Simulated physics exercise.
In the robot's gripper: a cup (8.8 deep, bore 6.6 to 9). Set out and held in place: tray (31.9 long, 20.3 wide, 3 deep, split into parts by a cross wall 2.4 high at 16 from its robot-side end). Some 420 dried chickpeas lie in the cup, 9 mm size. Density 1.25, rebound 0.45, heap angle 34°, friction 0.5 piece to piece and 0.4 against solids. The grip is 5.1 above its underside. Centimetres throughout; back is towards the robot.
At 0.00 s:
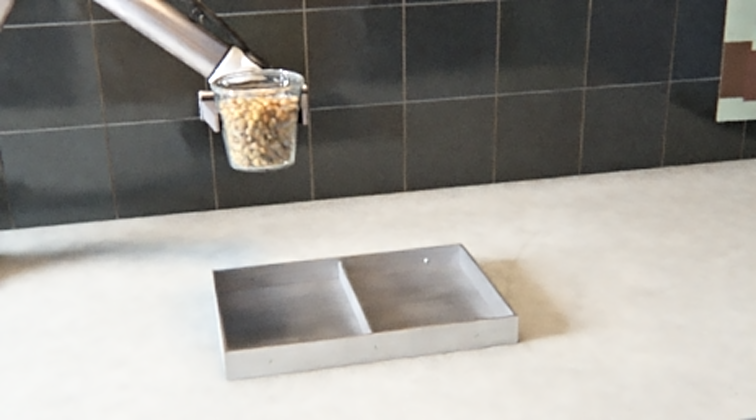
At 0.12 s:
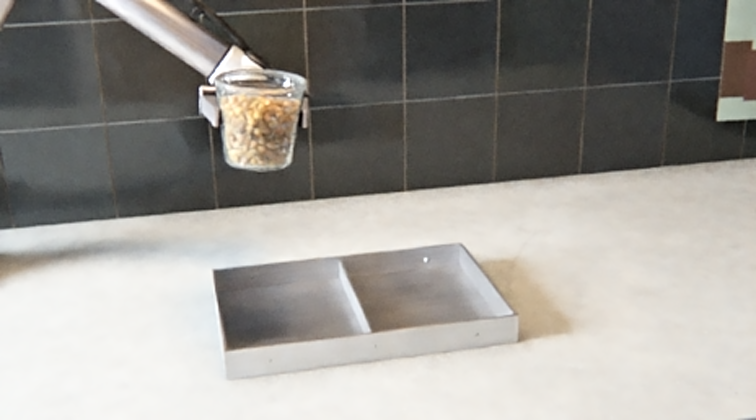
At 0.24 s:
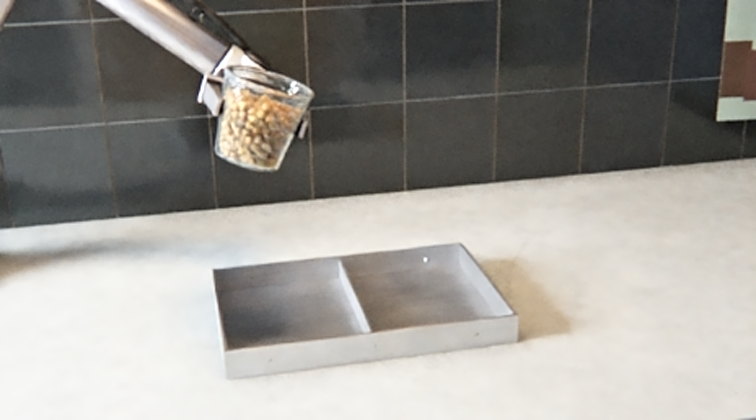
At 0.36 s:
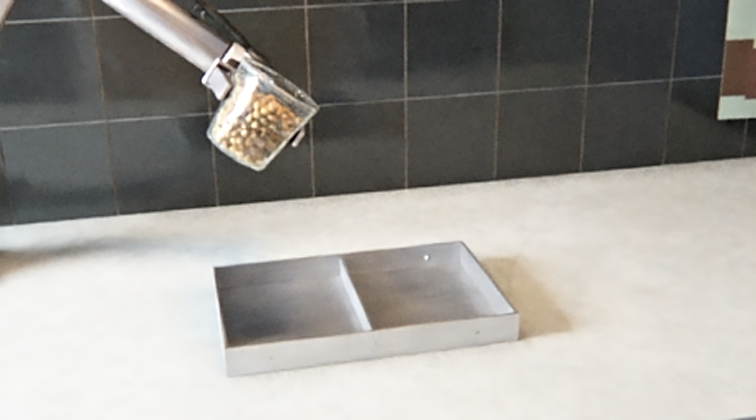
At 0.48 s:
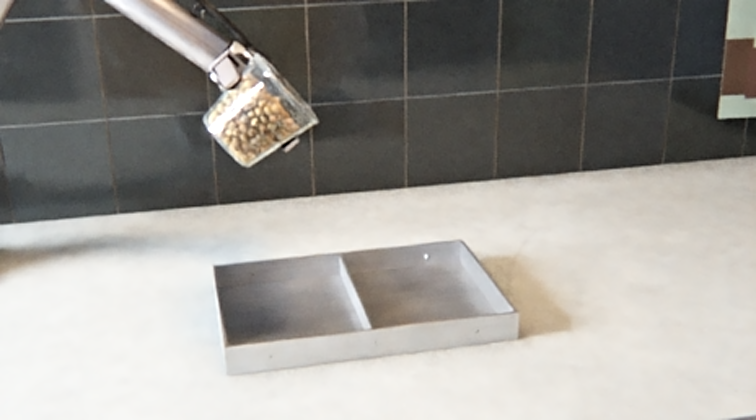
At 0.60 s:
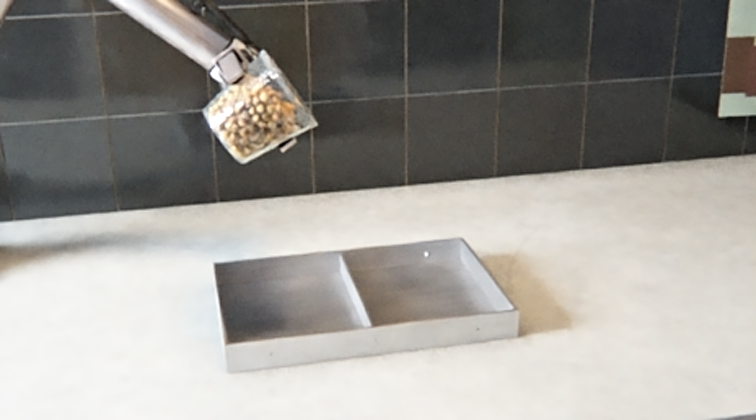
In this clip, a robot arm holds a clear cup of dried chickpeas above a divided grey tray on a pale countertop, then tilts the cup steadily to the right while the chickpeas stay inside and the tray remains still.
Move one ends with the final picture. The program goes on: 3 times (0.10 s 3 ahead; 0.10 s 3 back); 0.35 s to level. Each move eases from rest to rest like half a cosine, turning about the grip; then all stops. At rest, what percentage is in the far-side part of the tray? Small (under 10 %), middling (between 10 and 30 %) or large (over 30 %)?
A middling share, between 10 and 30 %, ends in the far-side part of the tray.
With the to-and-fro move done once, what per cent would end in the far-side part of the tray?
In that case some 10 per cent.
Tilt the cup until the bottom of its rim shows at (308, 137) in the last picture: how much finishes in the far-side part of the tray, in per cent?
About 60 per cent.
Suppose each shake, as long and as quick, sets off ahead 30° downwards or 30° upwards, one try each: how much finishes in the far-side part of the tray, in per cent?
About 10 and 35 per cent.
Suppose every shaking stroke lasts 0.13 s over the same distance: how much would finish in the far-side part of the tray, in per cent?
It would be near 10 per cent.
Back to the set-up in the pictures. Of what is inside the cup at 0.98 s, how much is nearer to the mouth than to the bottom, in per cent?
Some 55 per cent.
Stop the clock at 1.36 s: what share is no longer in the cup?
About 35 per cent by then.
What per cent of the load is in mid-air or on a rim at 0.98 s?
Roughly 7 per cent.
By 0.98 s, tilted 57° forward, highest piece 28 above the table; 333 in the cup, 49 in the far-side part, 11 in the robot-side part, 30 in flight or on a rim.
By 1.36 s, tilted 32° forward, highest piece 28 above the table; 284 in the cup, 92 in the far-side part, 42 in the robot-side part, 3 on the table or floor, 2 in flight or on a rim.
By 1.75 s, level, highest piece 29 above the table; 284 in the cup, 95 in the far-side part, 41 in the robot-side part, 3 on the table or floor.
By 2.80 s, level, highest piece 29 above the table; 284 in the cup, 95 in the far-side part, 41 in the robot-side part, 3 on the table or floor.
Final count, 284 in the cup, 95 in the far-side part, 41 in the robot-side part, 3 on the table or floor. That is 22 % in the far-side part of the tray.
